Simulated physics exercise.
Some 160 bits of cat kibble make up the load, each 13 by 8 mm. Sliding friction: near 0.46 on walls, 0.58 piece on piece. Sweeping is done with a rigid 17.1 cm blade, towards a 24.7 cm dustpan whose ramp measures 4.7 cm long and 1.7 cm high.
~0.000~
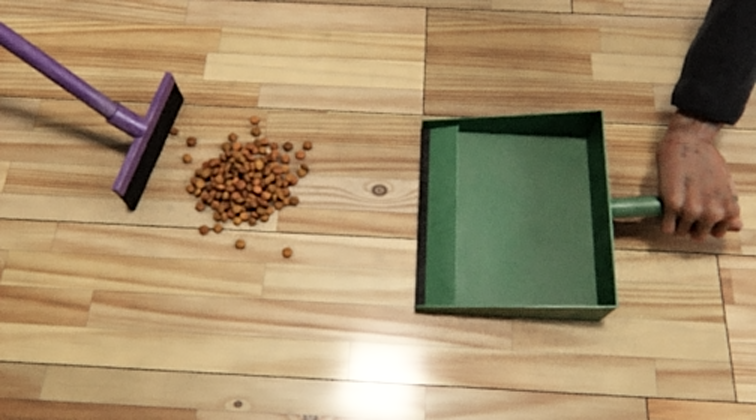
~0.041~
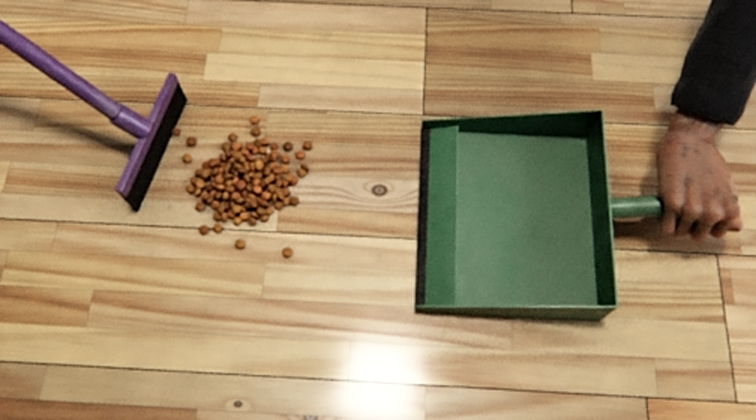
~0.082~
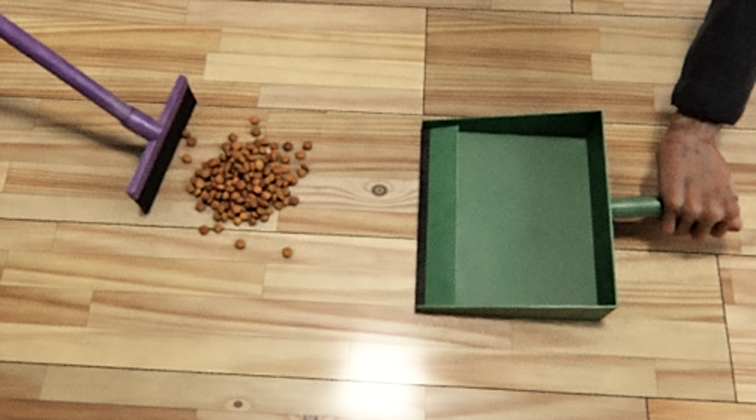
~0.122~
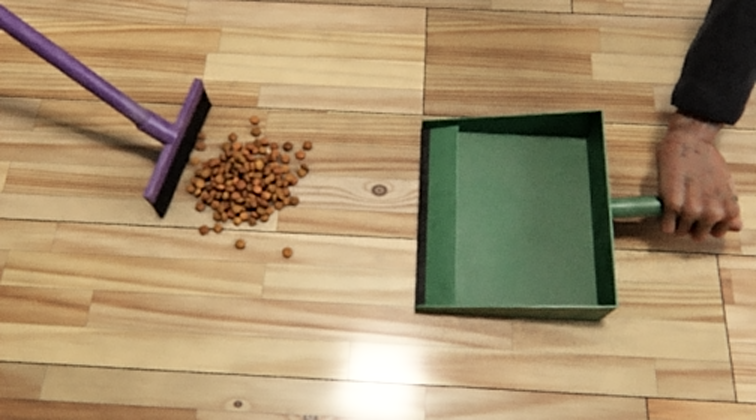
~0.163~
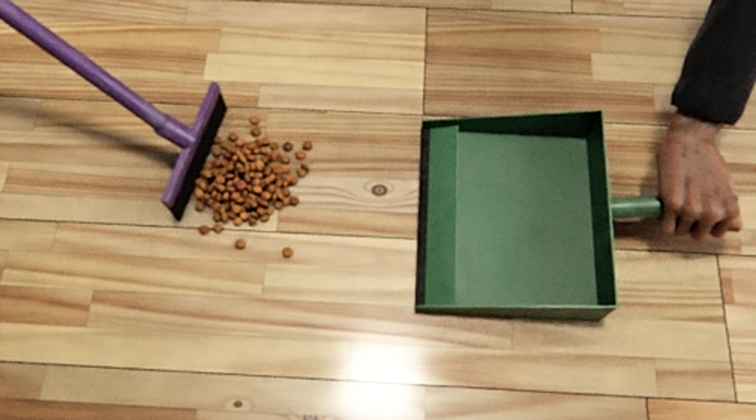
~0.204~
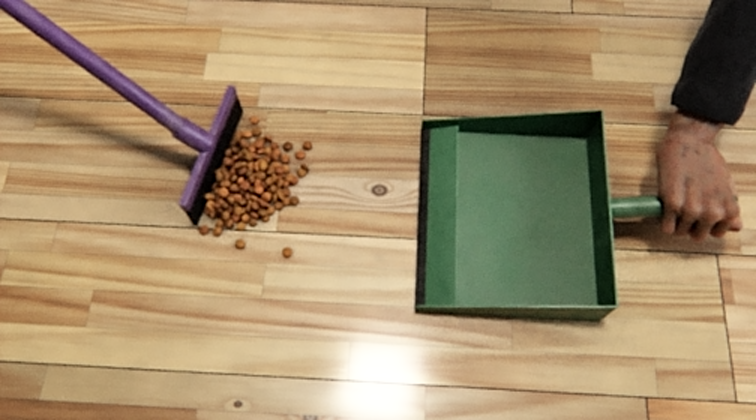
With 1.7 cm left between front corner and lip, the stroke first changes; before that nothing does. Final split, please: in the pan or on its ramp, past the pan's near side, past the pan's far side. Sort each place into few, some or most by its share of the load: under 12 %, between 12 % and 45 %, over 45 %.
Shares: Pan: Some; near side: Few; far side: Few.
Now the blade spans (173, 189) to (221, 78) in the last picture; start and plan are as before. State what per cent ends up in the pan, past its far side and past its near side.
Split: Pan = 10, far = 5, near = 0.
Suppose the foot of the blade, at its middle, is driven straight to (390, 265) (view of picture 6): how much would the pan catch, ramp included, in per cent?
That comes to near 25 percent.
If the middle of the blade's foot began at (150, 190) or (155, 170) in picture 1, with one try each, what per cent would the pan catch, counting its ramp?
About 25 and 25 per cent.
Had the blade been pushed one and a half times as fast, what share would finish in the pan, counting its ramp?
I'd put it at roughly 25 per cent.
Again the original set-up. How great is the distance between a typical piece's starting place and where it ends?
About 22 cm.
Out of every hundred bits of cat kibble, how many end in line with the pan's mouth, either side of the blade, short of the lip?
I'd estimate close to 75 per cent.
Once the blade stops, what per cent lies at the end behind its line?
Roughly 15 per cent.
Then, at 0.42 s, middle of the blade 15 cm from the lip; 0 % over the lip, far side 0 %, near side 0 %.
After 0.56 s, middle of the blade 7 cm from the lip; 0 % over the lip, far side 0 %, near side 0 %.
Then, at 0.82 s, middle of the blade 3 cm from the lip; 25 % over the lip, far side 0 %, near side 0 %.
In the end, at 1.3 s, pan 25 %, near side 0 %, far side 0 %, in front of the lip or behind the blade 75 %.
